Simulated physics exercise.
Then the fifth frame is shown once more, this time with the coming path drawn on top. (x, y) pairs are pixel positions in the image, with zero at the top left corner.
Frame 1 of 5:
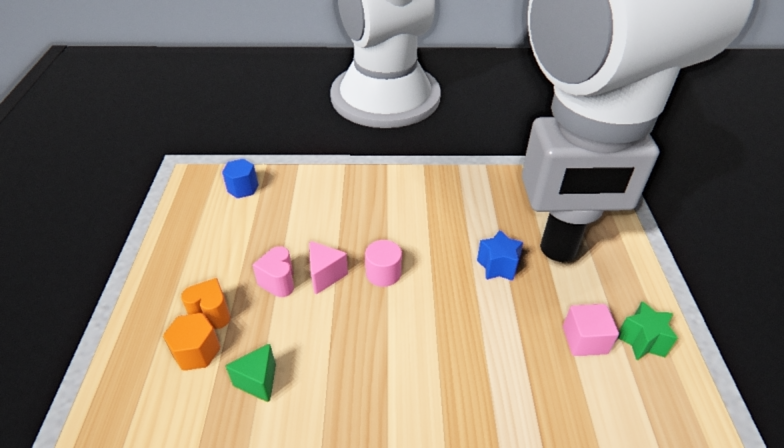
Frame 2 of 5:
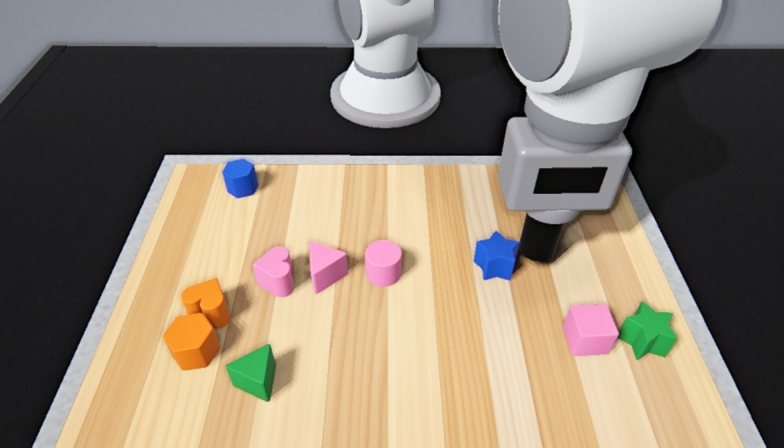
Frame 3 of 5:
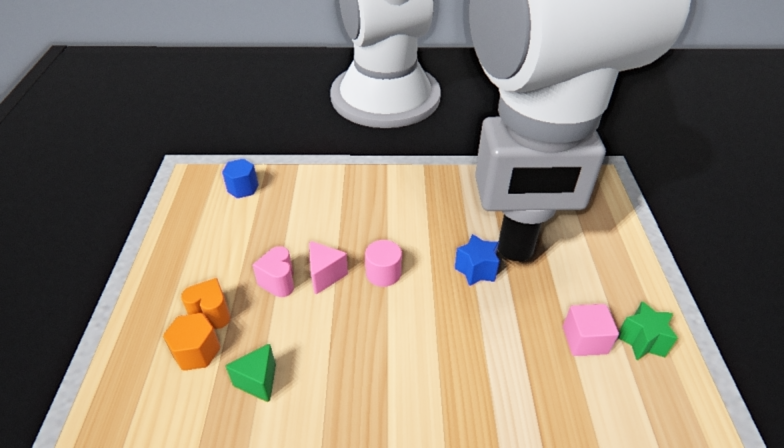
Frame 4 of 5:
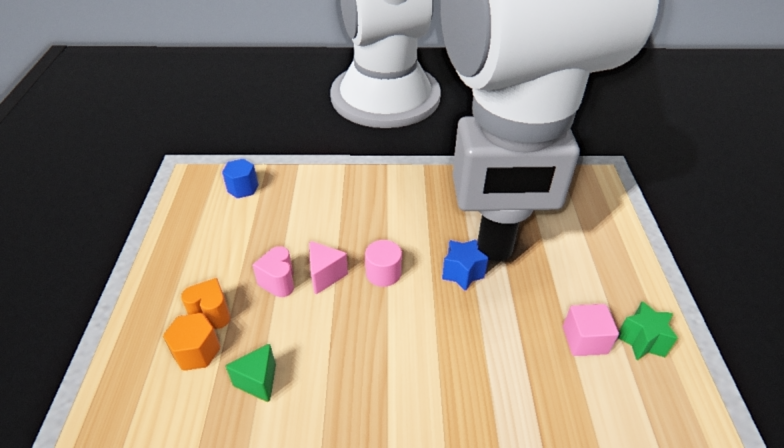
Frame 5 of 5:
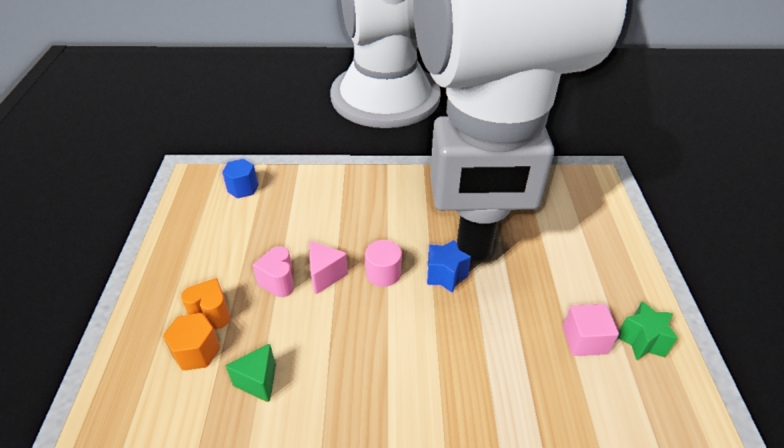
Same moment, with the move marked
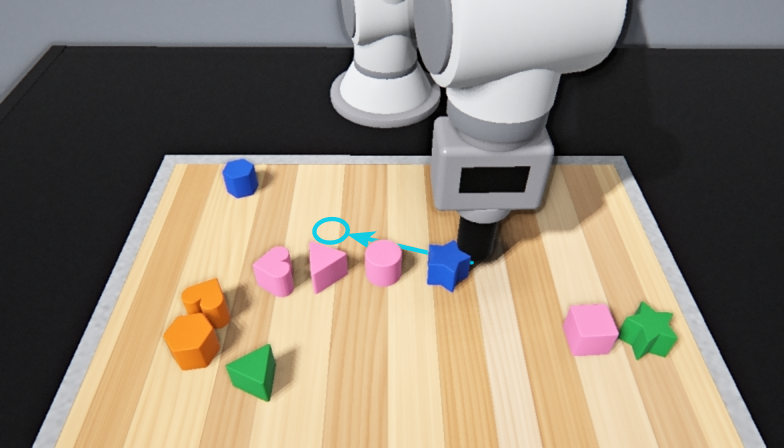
At the start, a robot arm's dark tool stands just right of a blue star block on a wooden board scattered with colourful blocks. The tool moves left, meets the star and pushes it steadily leftward, narrowing the gap to the pink disc, while the other blocks stay still.
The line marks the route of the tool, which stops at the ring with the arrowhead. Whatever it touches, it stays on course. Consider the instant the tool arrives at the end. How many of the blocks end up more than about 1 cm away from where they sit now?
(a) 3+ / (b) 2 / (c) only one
I choose c.
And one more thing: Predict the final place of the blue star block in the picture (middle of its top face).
The blue star block ends near (422, 256).
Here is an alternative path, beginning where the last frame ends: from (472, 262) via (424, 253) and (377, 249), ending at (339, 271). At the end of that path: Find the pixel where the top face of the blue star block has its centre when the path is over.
The spot you're after is about (421, 257) in the image.
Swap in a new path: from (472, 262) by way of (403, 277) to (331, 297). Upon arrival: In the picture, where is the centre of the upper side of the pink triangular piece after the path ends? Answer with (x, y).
Around (285, 237).
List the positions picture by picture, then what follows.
The first picture shows tool tip (558, 249); block tops, pink disc (384, 252); blue star block (503, 246).
The second picture shows tool (536, 249); blue star block (499, 246).
The third picture shows tool (515, 249); blue star block (480, 249).
The fourth picture shows tool (494, 249); blue star block (466, 253).
The fifth picture shows tool (474, 248); pink disc (384, 252); blue star block (448, 255).
Path on the board, in a line from (472, 262) to (331, 231).
On the path given first. One third of the way, tool (424, 237); blue star block (423, 256), turned 50° anticlockwise.
Two thirds of the way, tool (375, 227); blue star block (422, 256), turned 55° anticlockwise.
At the end, tool (330, 216); pink disc in place; blue star block (422, 256), turned 55° anticlockwise.
